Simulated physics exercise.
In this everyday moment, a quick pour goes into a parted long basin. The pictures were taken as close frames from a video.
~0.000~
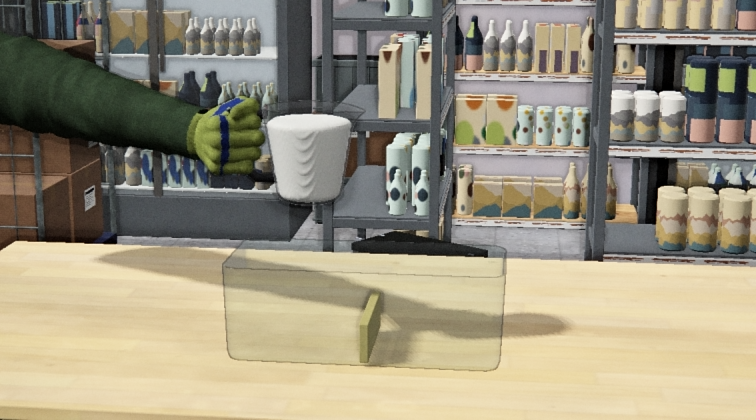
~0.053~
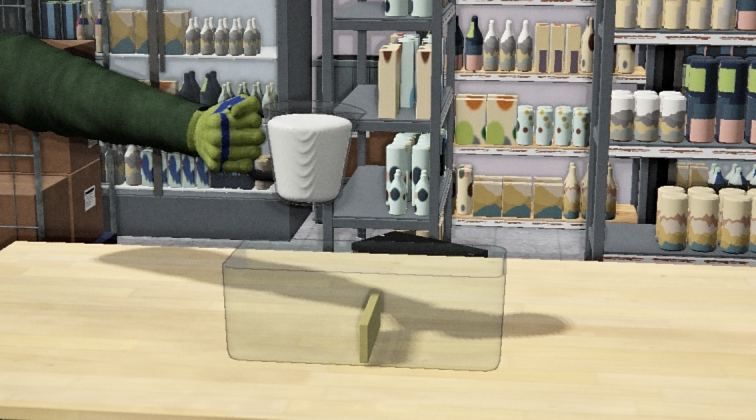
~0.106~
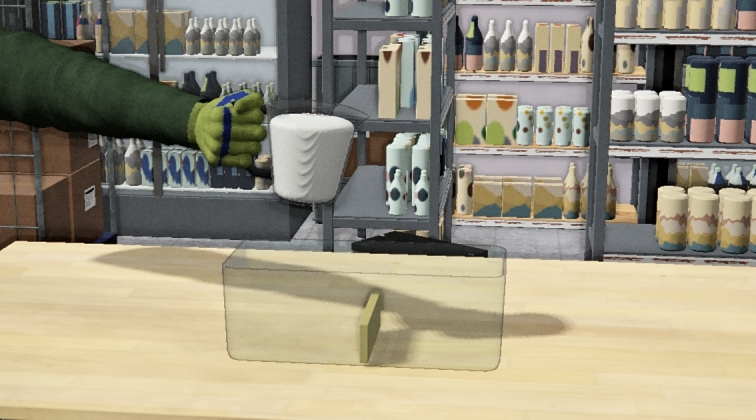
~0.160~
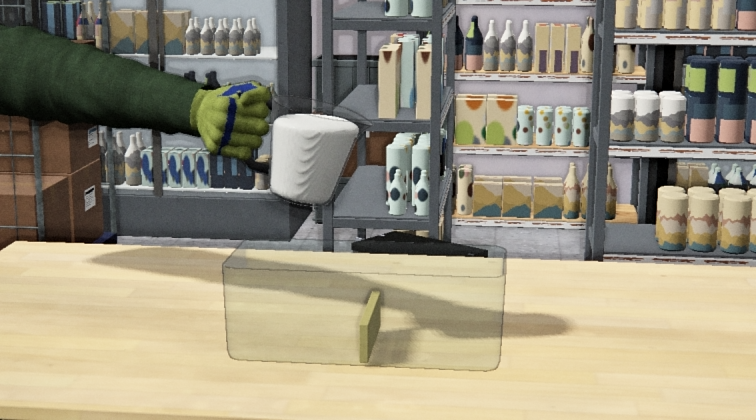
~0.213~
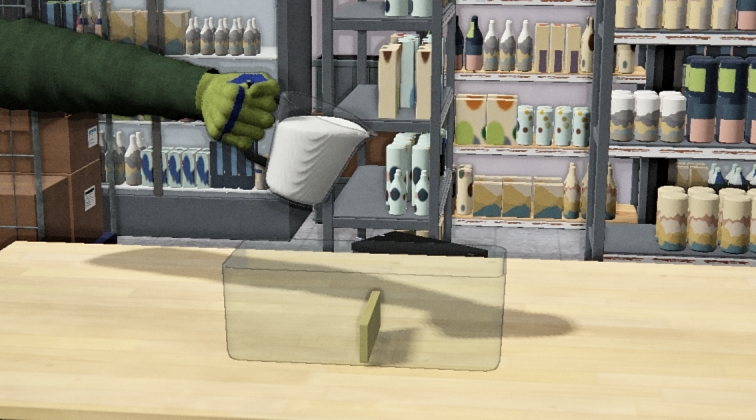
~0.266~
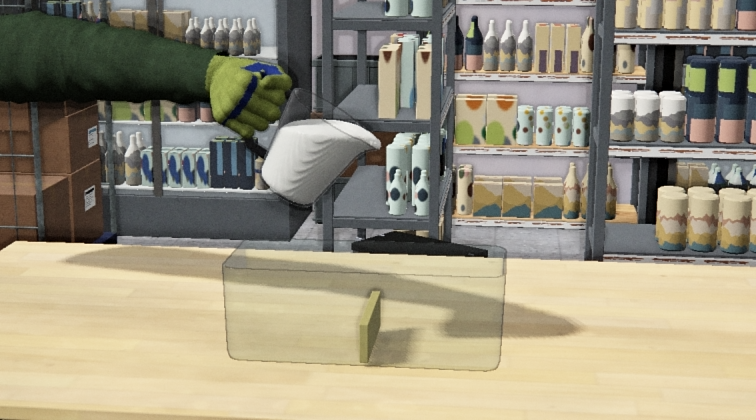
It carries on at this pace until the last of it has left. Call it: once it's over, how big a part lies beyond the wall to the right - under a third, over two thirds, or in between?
Over two thirds.
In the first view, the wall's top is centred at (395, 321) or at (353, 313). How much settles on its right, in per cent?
It would come to roughly 70 per cent the first time and roughly 95 per cent the second.
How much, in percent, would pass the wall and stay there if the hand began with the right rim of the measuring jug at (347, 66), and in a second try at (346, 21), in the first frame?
Start one gives close to 90 percent, start two close to 90 percent.
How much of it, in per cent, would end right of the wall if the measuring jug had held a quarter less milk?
Estimated share: Close to 95 per cent.
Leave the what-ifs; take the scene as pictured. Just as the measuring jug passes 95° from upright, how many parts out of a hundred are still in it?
Around 45 in a hundred.
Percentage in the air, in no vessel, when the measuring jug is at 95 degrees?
Estimate: 25 per cent, roughly.
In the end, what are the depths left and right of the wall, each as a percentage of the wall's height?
I'd say close to 0 per cent on the left side and 50 on the right.
A moment on, the measuring jug is tipped on its side and 46 per cent is still to pour, 0 is left of the wall and 28 right of it.
Next, the measuring jug is tipped right over and 6 per cent is still to pour, 3 is left of the wall and 83 right of it.
Then the measuring jug is tipped right over and 0 per cent is still to pour, 4 is left of the wall and 94 right of it.
Later the measuring jug is tipped right over and 0 per cent is still to pour, 4 is left of the wall and 94 right of it.
In the end 4 per cent lies left of the wall, 94 right of it and 1 outside.
